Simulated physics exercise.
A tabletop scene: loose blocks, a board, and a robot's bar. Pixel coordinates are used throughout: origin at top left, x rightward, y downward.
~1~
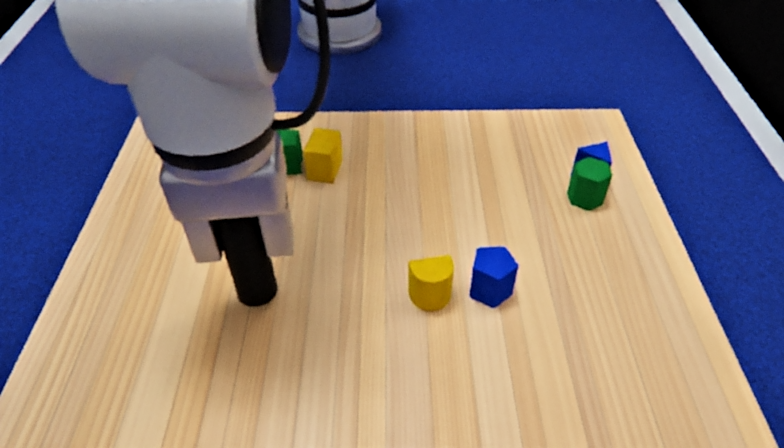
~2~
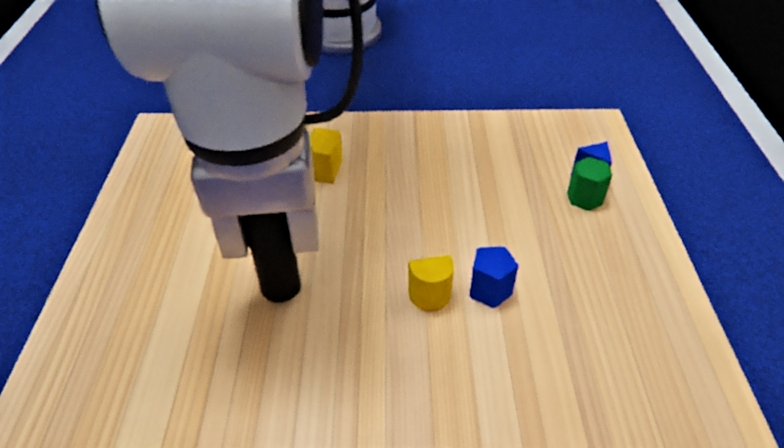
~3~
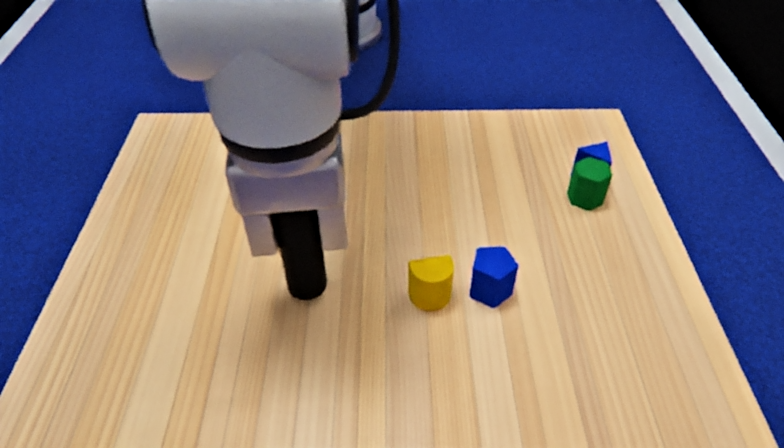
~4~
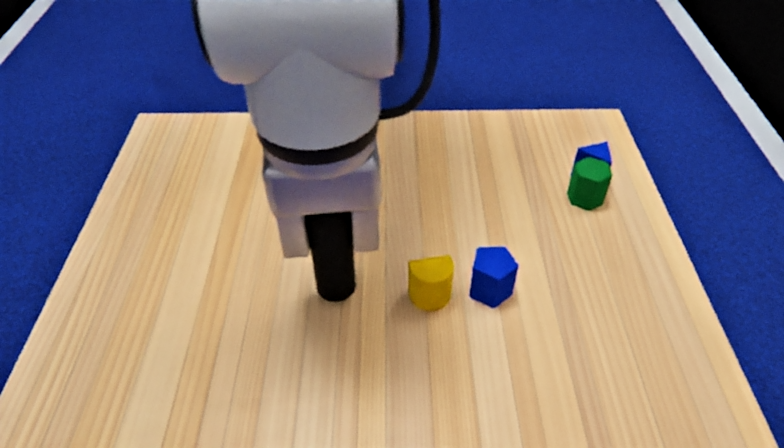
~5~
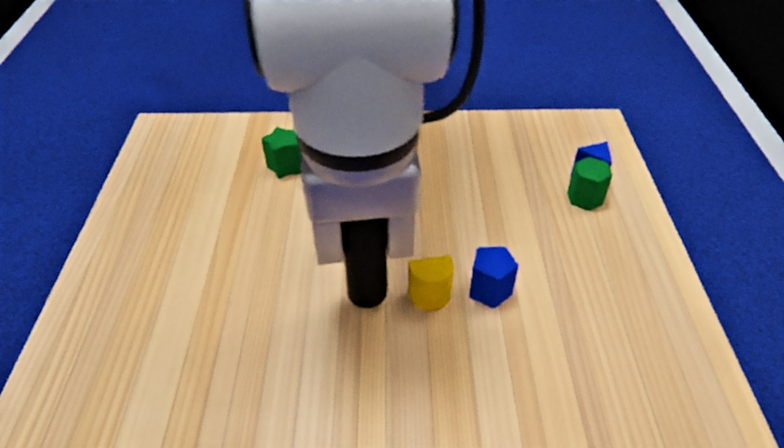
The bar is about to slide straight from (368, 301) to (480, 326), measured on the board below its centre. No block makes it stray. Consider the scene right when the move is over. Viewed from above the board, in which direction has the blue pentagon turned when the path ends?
It is turned clockwise.
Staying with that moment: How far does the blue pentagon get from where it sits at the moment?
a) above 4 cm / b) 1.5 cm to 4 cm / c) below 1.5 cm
The one that fits is b, 1.5 cm to 4 cm.
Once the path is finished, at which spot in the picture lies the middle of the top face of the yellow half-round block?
Around pixel (479, 261).
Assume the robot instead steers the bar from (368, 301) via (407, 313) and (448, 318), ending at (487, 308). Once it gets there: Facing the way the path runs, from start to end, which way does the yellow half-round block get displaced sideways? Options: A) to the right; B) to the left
I'll go with B - to the left.
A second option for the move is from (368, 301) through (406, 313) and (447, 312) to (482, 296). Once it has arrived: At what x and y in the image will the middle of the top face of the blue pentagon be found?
My prediction: (524, 254).
On the path given first. One third of the way, bar at (405, 300); yellow half-round block at (445, 267).
Two thirds of the way, bar at (443, 309); yellow half-round block at (474, 263), turned 45° anticlockwise; blue pentagon at (515, 255).
At the end, bar at (482, 318); yellow half-round block at (479, 261), turned 60° anticlockwise; blue pentagon at (518, 253), turned 20° clockwise.
